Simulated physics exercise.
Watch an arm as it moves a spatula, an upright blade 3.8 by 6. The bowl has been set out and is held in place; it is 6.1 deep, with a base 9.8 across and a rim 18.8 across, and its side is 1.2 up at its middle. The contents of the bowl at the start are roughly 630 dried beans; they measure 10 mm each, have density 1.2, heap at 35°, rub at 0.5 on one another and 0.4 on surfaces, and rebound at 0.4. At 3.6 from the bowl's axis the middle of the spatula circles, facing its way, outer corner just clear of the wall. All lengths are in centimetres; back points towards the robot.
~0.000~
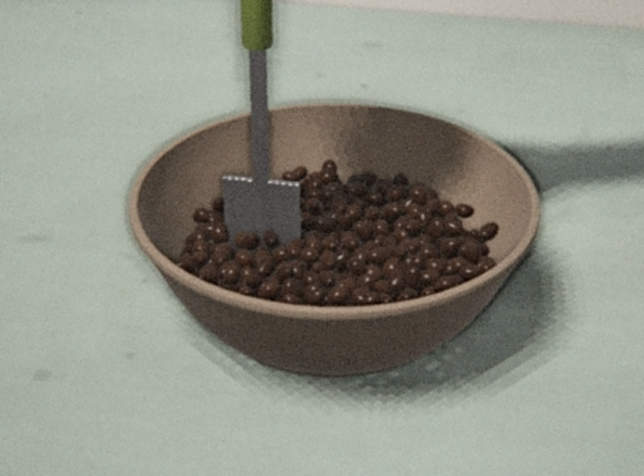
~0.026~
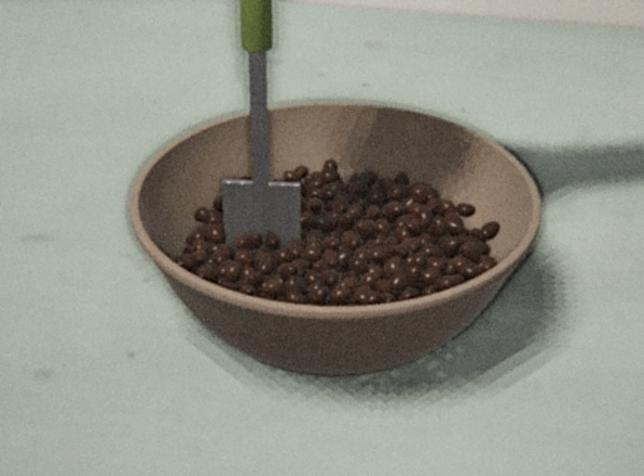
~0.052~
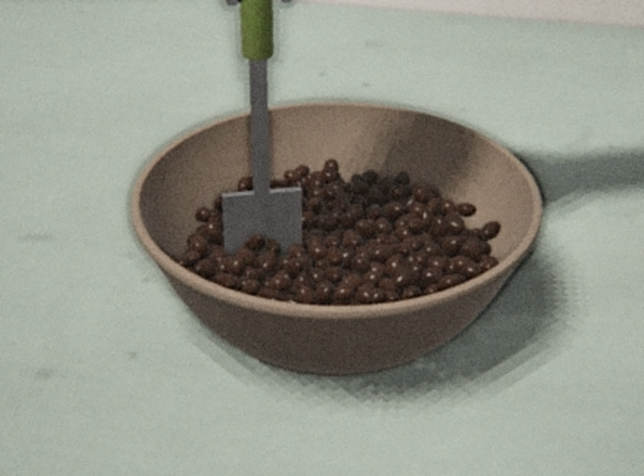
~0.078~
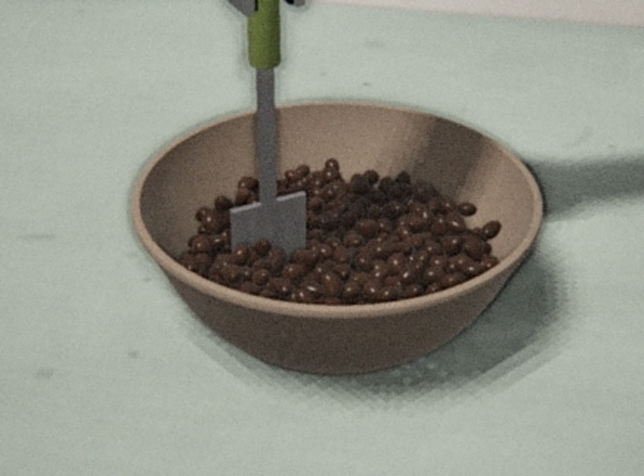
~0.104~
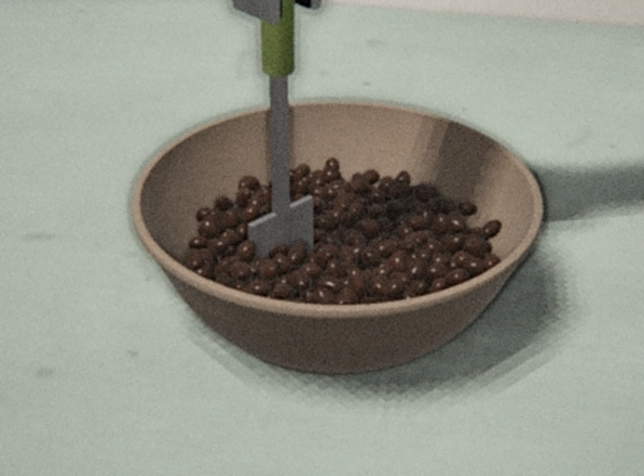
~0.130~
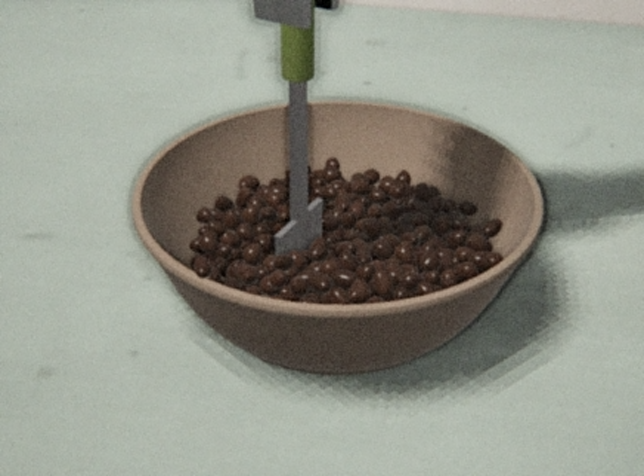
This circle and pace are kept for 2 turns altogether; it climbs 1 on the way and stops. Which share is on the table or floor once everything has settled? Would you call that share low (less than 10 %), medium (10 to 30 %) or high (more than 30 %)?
I would call it low.
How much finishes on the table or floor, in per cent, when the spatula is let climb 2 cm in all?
Result: Roughly 5 %.
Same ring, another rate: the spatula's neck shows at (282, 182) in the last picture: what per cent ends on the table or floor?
Around 5 in a hundred.
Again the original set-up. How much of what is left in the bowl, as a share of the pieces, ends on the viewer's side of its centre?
I'd say around 55 per cent.
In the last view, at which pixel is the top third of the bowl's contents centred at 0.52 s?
Roughly at (238, 188).
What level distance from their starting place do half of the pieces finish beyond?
Level distance: About 8 cm.
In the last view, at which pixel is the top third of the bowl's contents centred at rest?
Roughly pixel (273, 252).
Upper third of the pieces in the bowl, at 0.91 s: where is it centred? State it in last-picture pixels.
Close to pixel (410, 199).
After 0.52 s, 326° round, highest piece 8 above the table; 610 in the bowl, 17 on the table or floor, 3 in flight or on the tool.
After 0.91 s, 220° round, highest piece 7 above the table; 593 in the bowl, 33 on the table or floor, 4 in flight or on the tool.
After 1.31 s, 0° round, highest piece 5 above the table; 590 in the bowl, 39 on the table or floor, 1 in flight or on the tool.
After 2.01 s, 0° round, highest piece 5 above the table; 590 in the bowl, 40 on the table or floor.
At rest, 590 in the bowl, 40 on the table or floor. That is 6 % on the table or floor.
